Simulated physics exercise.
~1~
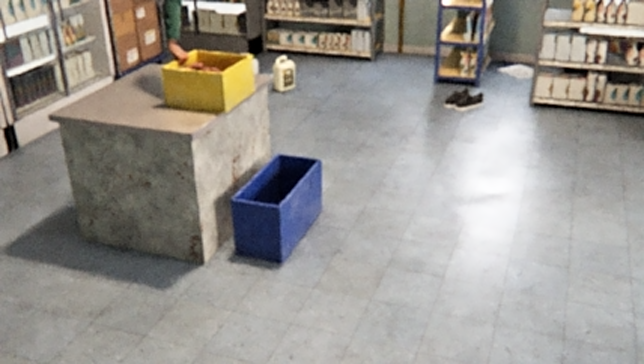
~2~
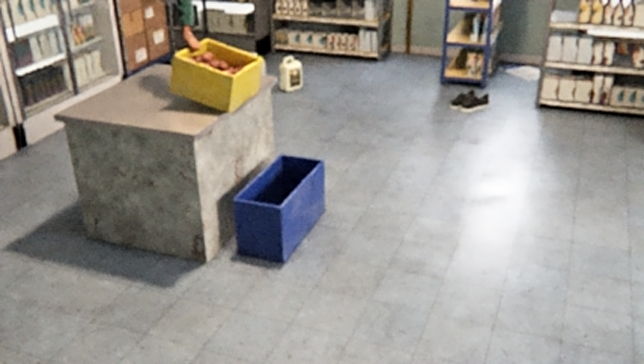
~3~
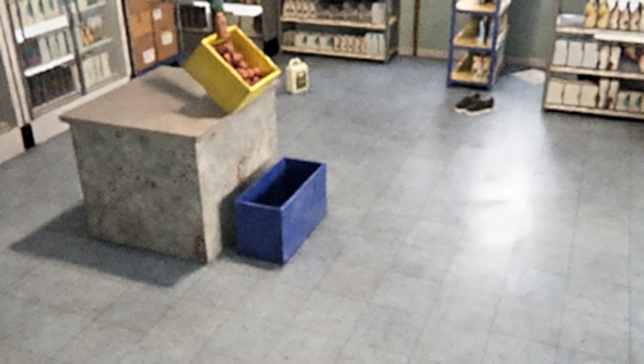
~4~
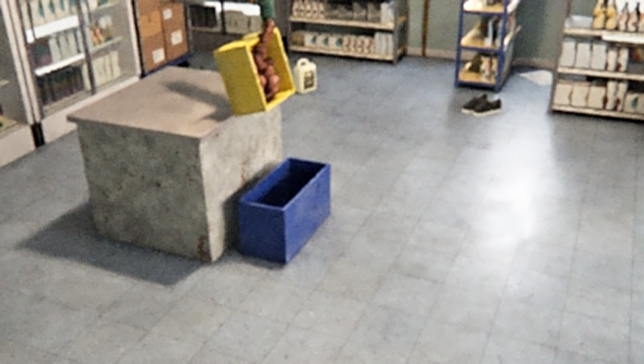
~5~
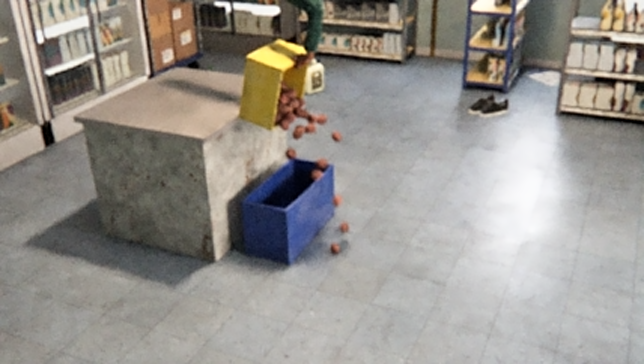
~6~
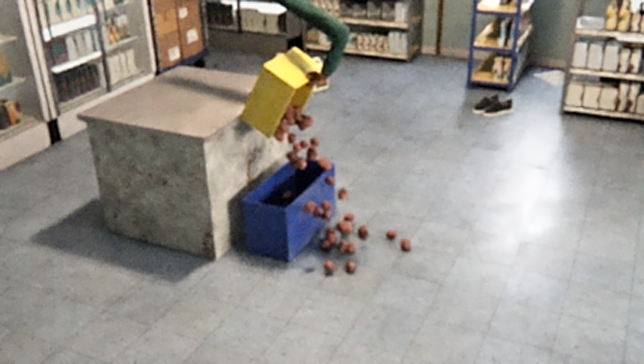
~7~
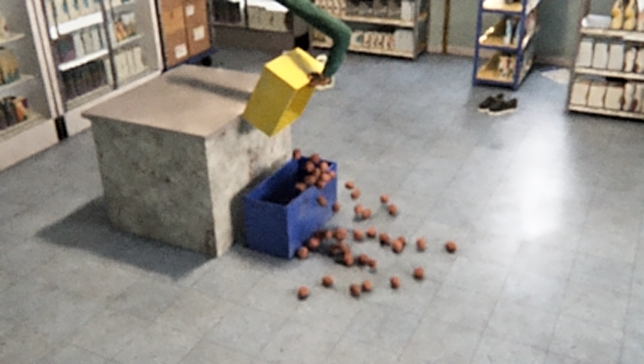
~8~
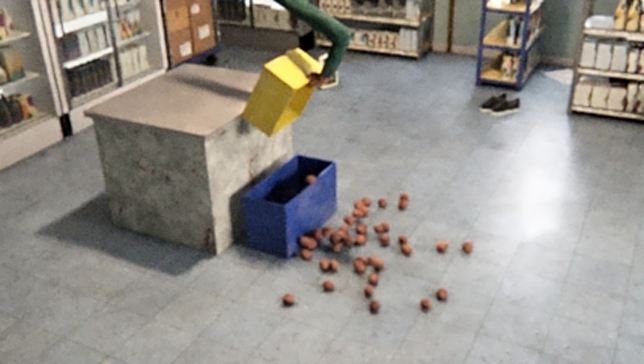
Yellow crate held by a green arm tips rightward off a bench, spilling red potatoes, most scattering on the floor beyond a blue trough.
